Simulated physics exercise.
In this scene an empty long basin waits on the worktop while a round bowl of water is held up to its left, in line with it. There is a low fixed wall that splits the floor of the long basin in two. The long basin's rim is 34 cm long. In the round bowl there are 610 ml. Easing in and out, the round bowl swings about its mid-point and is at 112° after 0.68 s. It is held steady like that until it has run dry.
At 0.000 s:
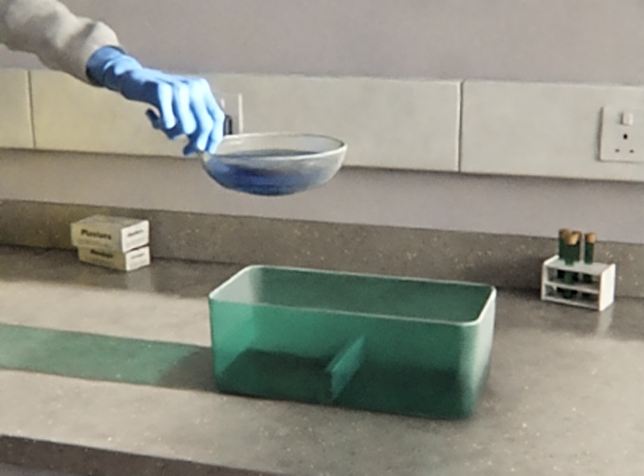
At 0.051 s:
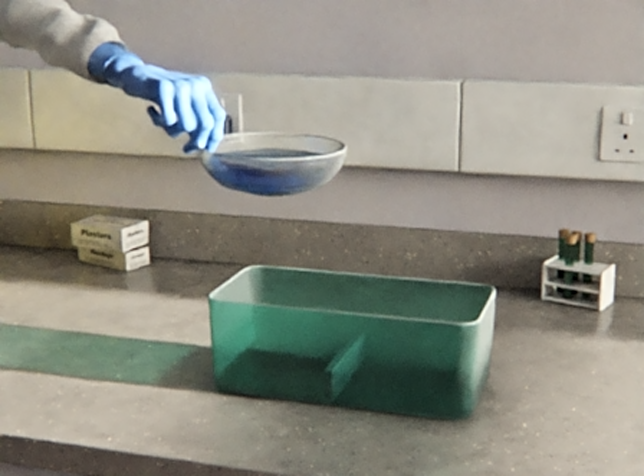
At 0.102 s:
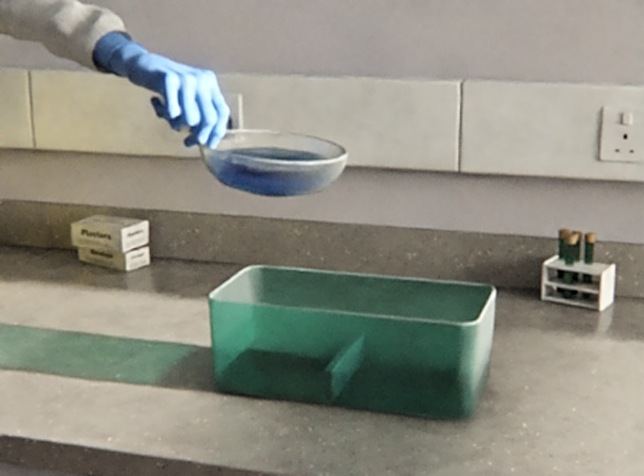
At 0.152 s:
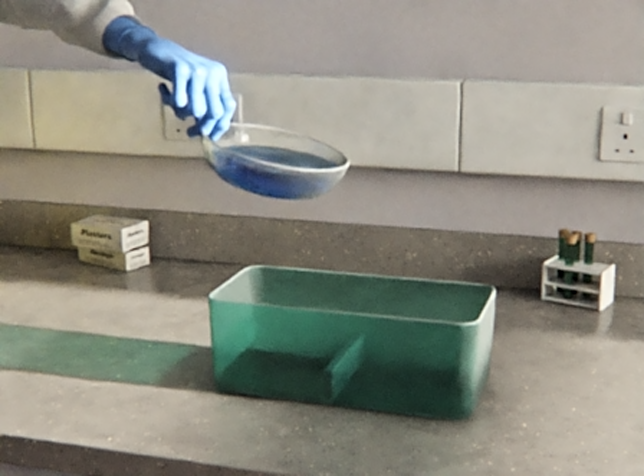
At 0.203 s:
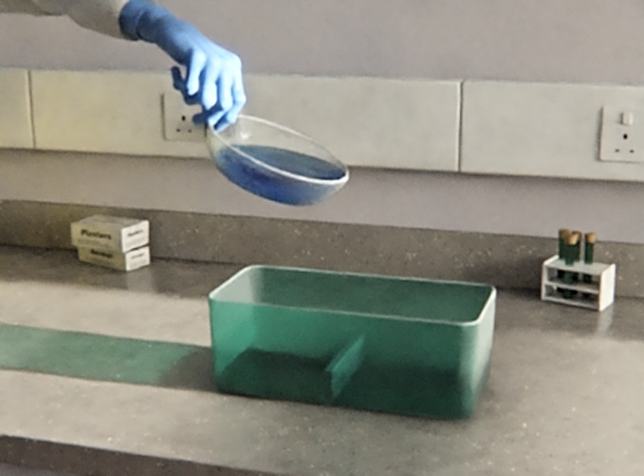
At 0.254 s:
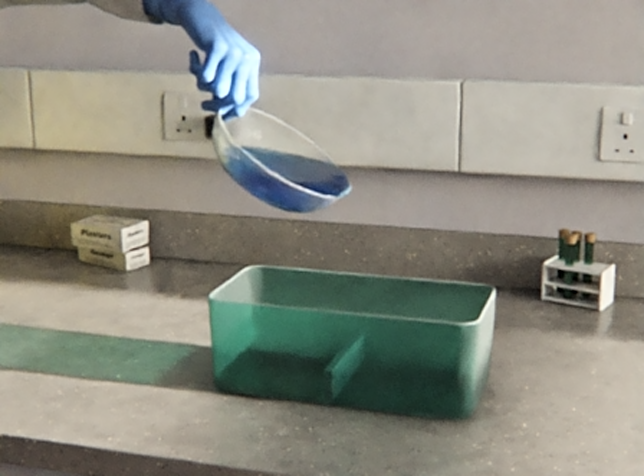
On a laboratory worktop, a blue-gloved hand tilting a round glass bowl of blue water rightward above an empty green basin.
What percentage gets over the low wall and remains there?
76 %.
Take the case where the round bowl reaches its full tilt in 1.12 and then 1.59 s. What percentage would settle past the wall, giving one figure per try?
Roughly 80 per cent the first time and 85 per cent the second.
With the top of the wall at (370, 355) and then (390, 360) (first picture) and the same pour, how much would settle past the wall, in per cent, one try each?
Some 60 in a hundred, then some 35 in a hundred.
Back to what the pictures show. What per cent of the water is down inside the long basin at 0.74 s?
Reading: Approx. 94 %.
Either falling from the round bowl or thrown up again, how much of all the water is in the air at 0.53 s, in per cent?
Share: Roughly 20 per cent.
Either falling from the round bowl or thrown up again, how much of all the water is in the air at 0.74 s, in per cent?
Around 6 percent of the liquid.
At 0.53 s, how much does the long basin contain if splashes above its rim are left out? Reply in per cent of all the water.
Close to 80 in a hundred.
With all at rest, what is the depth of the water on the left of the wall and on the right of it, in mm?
Once settled, the left stands around 6 mm and the right around 18 mm.
Then, 0.53 s in, the tilt is 99° and 1 per cent is still to pour, 2 is left of the wall and 79 right of it.
Then, 0.74 s in, the tilt is 112° and 0 per cent is still to pour, 16 is left of the wall and 78 right of it.
Then, 0.95 s in, the tilt is 112° and 0 per cent is still to pour, 21 is left of the wall and 76 right of it.
Then, 1.18 s in, the tilt is 112° and 0 per cent is still to pour, 22 is left of the wall and 76 right of it.
Finally, 22 per cent lies left of the wall, 76 right of it and 2 outside.
